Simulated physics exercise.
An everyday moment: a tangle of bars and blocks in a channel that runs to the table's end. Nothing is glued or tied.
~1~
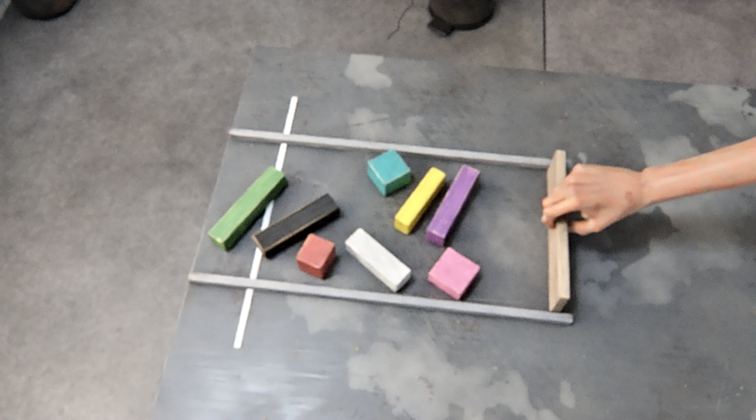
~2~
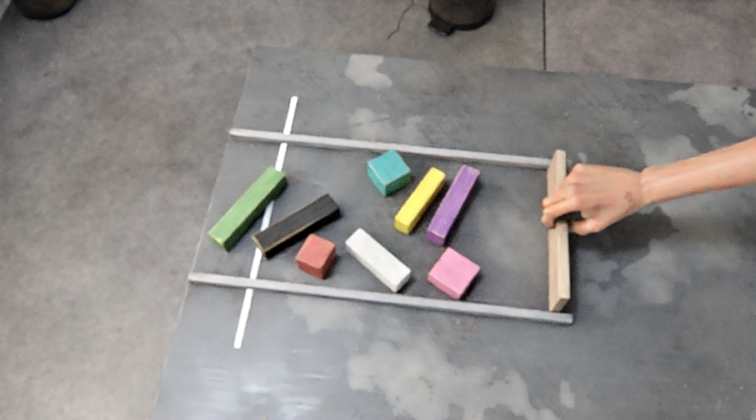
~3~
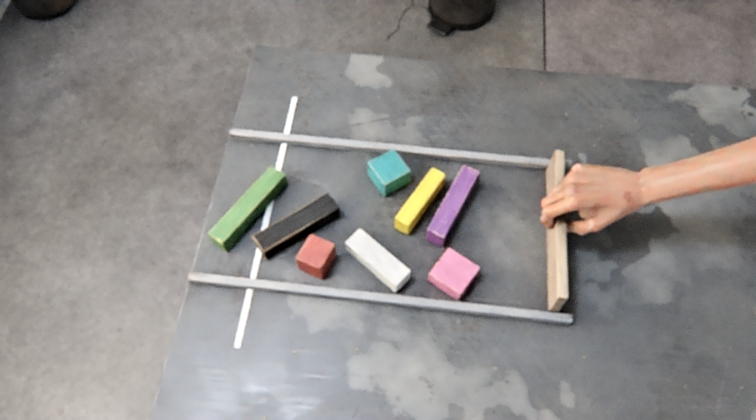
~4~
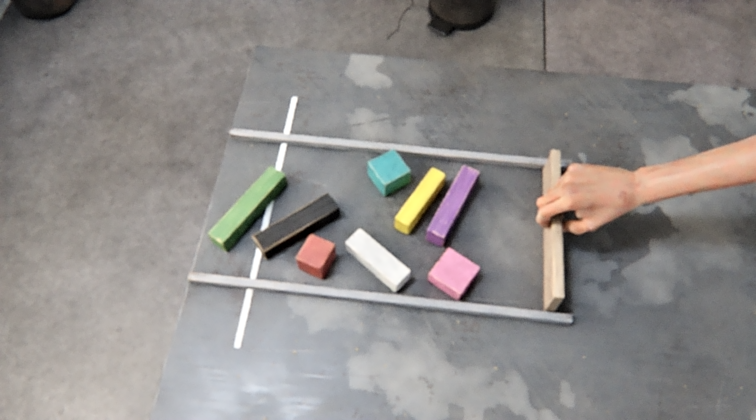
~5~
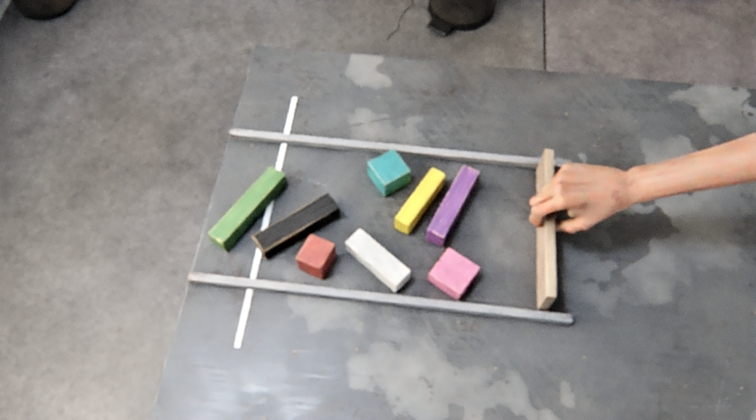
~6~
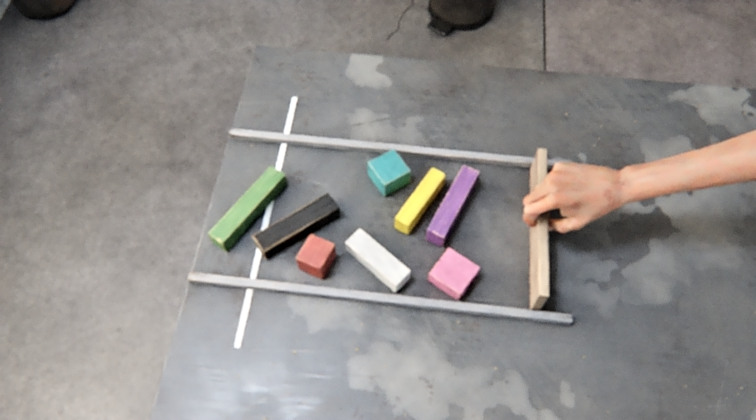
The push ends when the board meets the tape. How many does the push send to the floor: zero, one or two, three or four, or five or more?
In the end the number that fall off is three or four.
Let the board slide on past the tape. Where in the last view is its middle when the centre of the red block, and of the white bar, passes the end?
For the red block at (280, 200), for the white bar at (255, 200).
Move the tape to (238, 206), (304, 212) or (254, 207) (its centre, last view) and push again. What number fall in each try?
Down on the floor: 5, 0 and 4.
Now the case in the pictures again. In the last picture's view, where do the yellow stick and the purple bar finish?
Near (247, 184) and (263, 187).
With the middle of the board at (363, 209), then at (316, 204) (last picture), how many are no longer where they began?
First 7, then 8.
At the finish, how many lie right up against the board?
That makes 2.
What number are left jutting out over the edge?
It comes to 1.
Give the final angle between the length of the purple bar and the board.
About 0°.
A little later, none off yet; green bar at rest near (249, 208); black stick at rest near (297, 226); red block at rest near (317, 257).
When it is over, the number that fall off is three or four; down, red block, black stick and green bar.
